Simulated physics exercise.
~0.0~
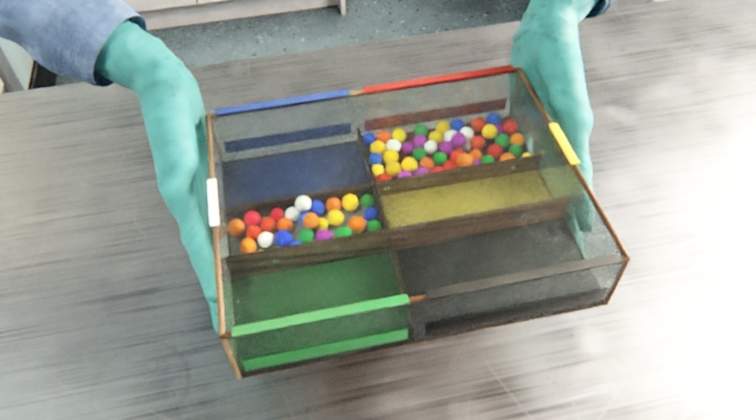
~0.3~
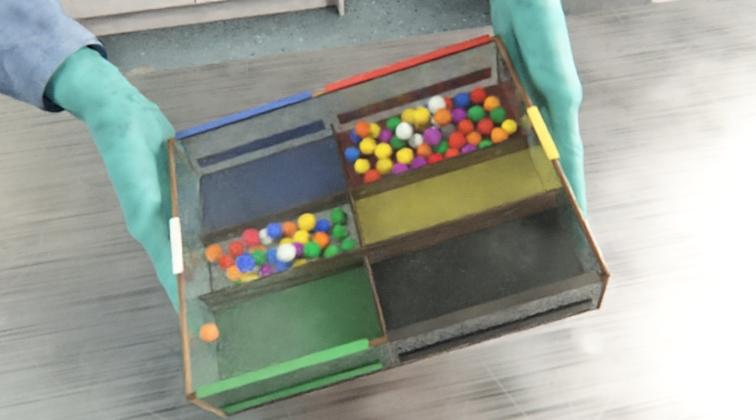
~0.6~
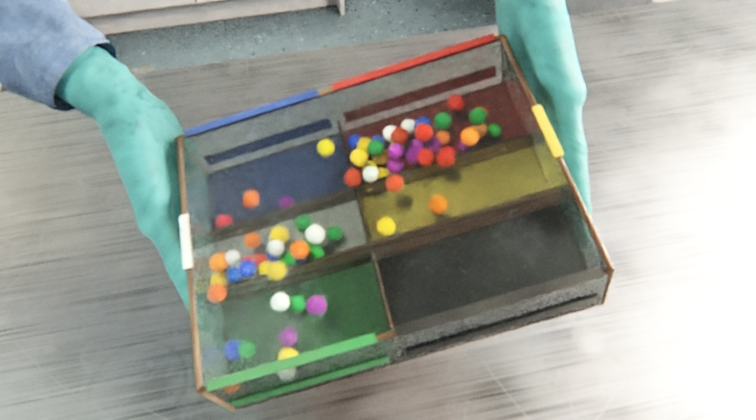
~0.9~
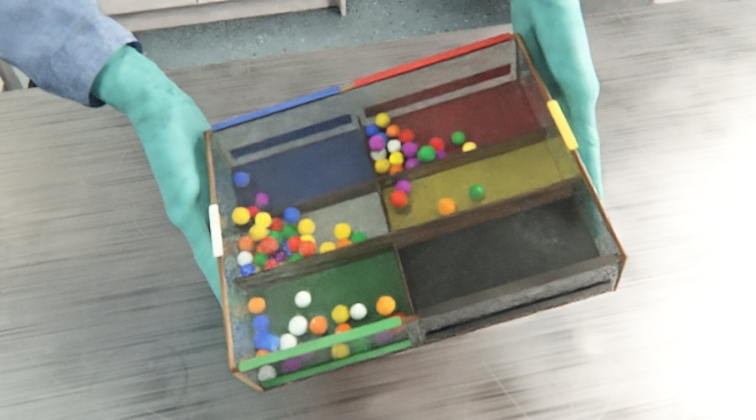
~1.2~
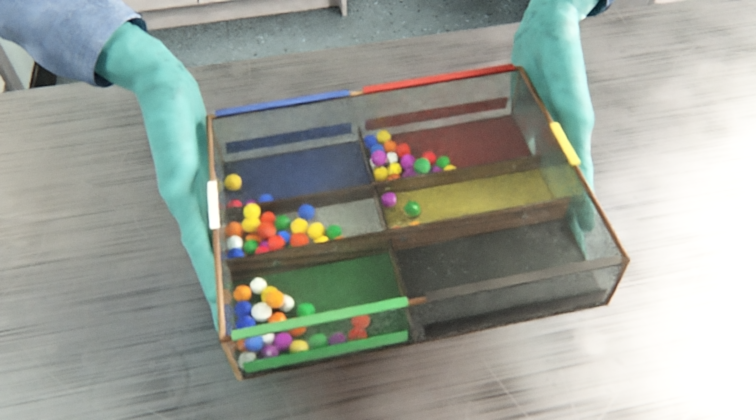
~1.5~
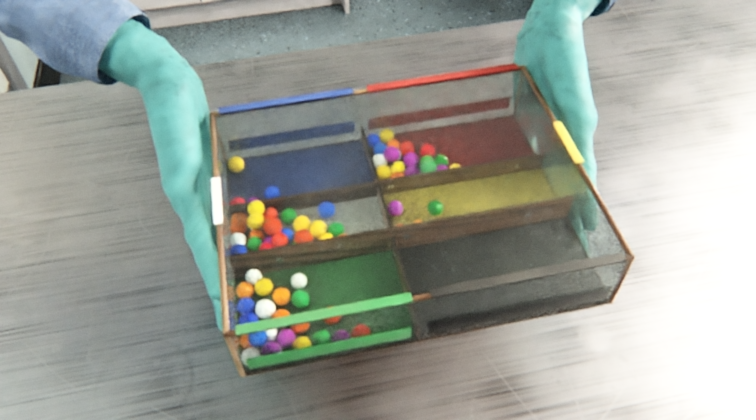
On a wooden table, gloved hands tilted and shook a clear-lidded box of colorful marbles, scattering them from the red and white sections into others, then leveled it; most ended up in the white, green and red sections, with the black one empty.
